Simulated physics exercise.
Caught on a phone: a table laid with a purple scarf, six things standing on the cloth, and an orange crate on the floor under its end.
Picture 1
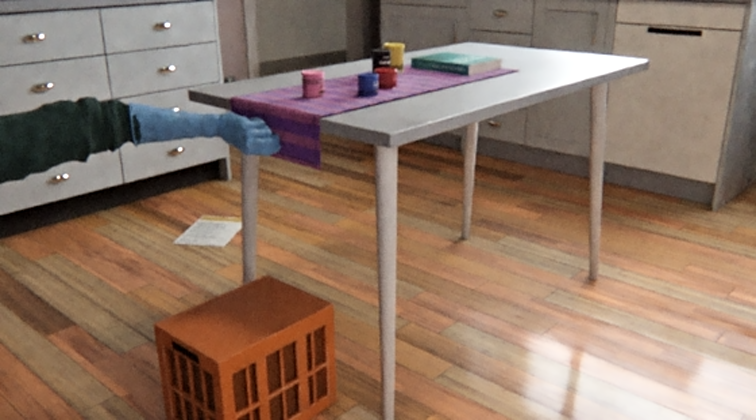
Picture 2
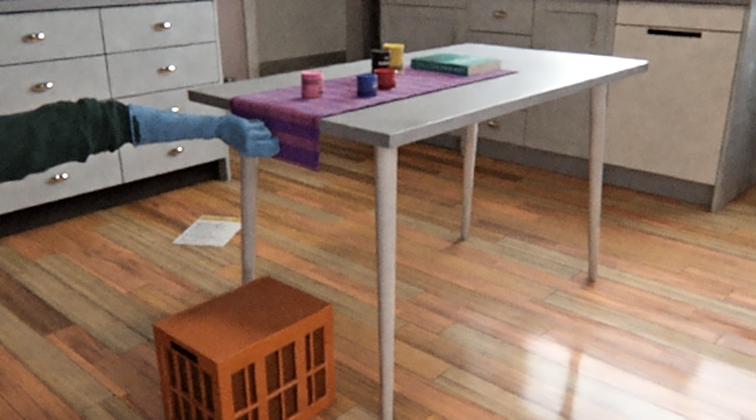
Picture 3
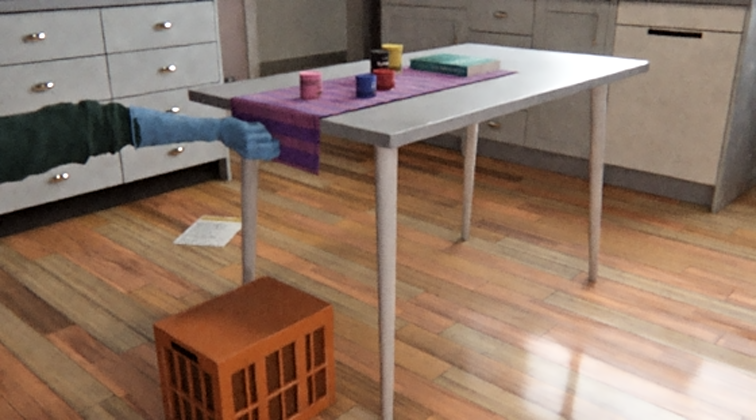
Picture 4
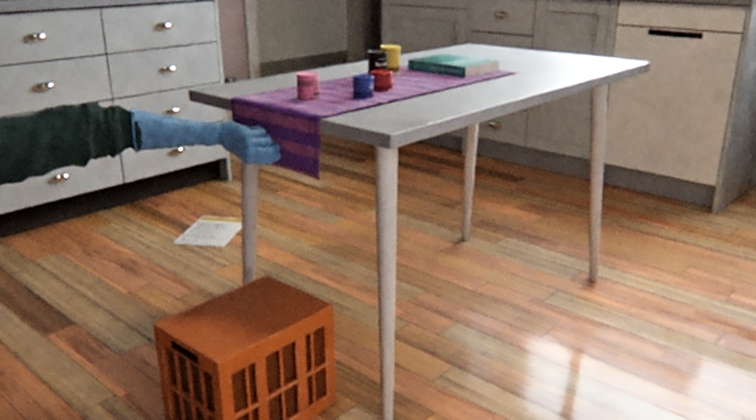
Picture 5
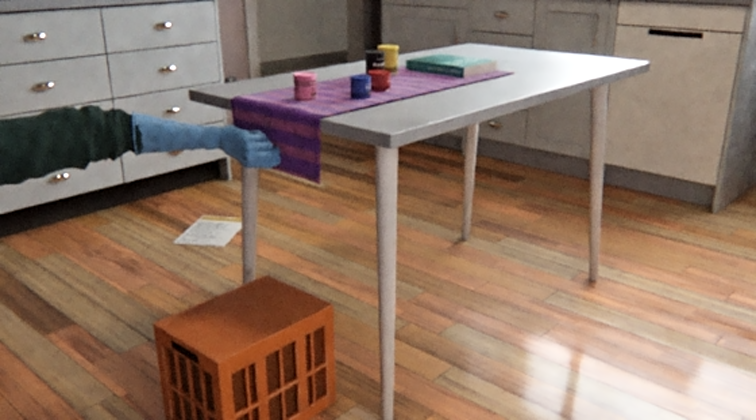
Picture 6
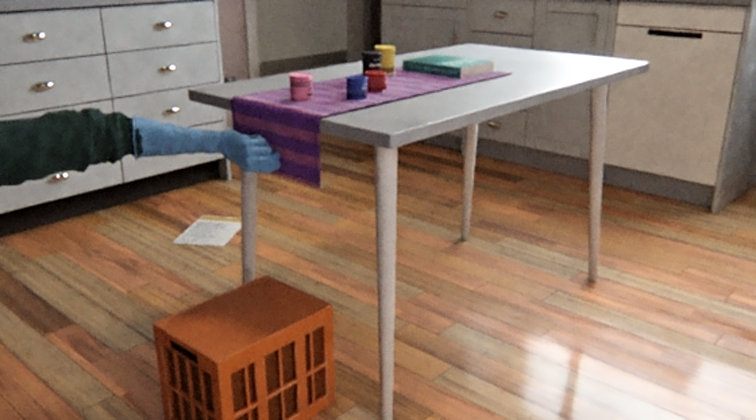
A blue-gloved hand on a dark-sleeved arm reaches in from the left to a pale table in a wood-floored kitchen, seen from slightly above. A purple striped cloth bears pink, blue, red, black and yellow pots and a teal book, with an orange crate below and paper behind. The hand draws the cloth slowly over the near left edge, the objects shifting slightly left with it, while the camera stays still.
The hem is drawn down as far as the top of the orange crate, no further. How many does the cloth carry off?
The answer is three.
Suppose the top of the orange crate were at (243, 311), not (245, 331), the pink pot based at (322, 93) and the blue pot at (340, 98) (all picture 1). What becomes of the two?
The pink pot drops off; the blue pot comes down.
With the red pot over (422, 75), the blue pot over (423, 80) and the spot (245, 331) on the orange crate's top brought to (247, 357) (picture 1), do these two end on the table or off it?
The red pot remains up; the blue pot does not fall.
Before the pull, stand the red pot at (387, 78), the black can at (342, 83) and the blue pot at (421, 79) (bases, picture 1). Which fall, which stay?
The red pot keeps its place on top, the black can goes over, the blue pot stays on.
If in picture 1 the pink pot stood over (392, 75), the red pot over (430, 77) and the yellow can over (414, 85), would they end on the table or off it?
The pink pot stays on, the red pot stays on, the yellow can does not fall.
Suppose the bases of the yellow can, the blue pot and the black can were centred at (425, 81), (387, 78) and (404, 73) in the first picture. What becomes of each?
The yellow can survives, the blue pot stays on, the black can remains up.
Soon after, hem near (278, 269); pink pot and blue pot gone.
After that, hem on the crate; pink pot, blue pot and red pot gone.
In the end, hem on the crate; pink pot, blue pot and red pot gone. Over the edge go three.
